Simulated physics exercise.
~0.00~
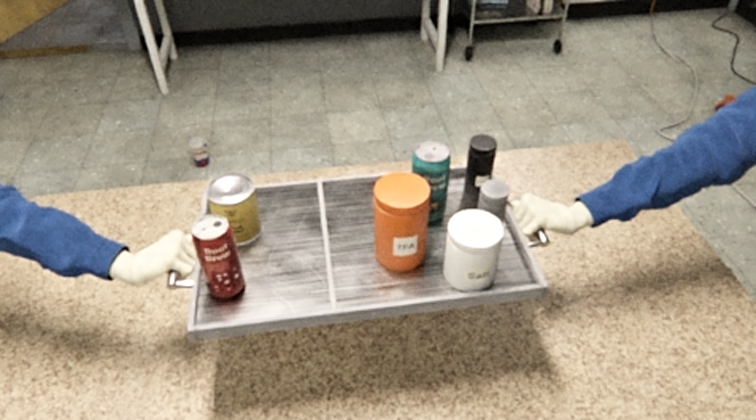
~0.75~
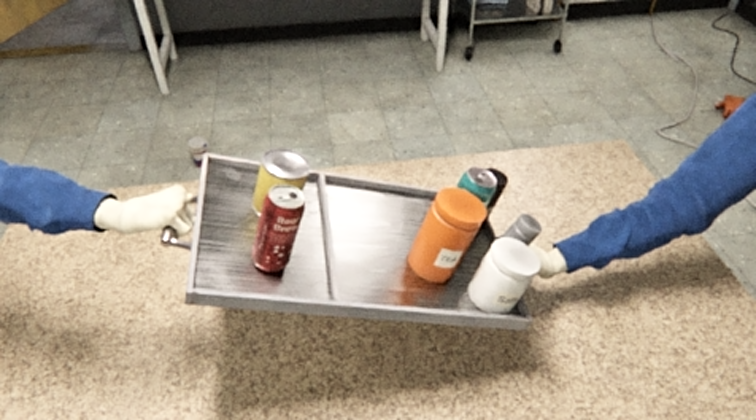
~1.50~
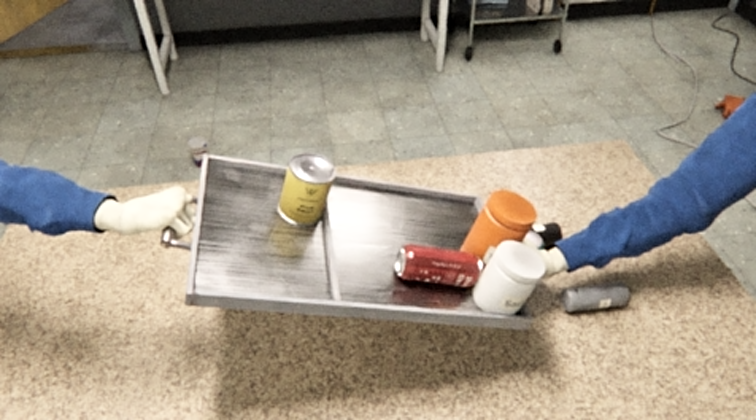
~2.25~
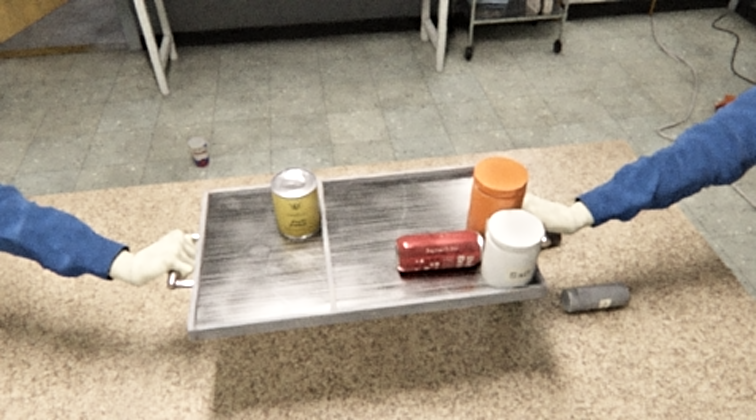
Tray of cans and jars tipping right in two gloved hands, red can toppling, others falling off, then levelling again.
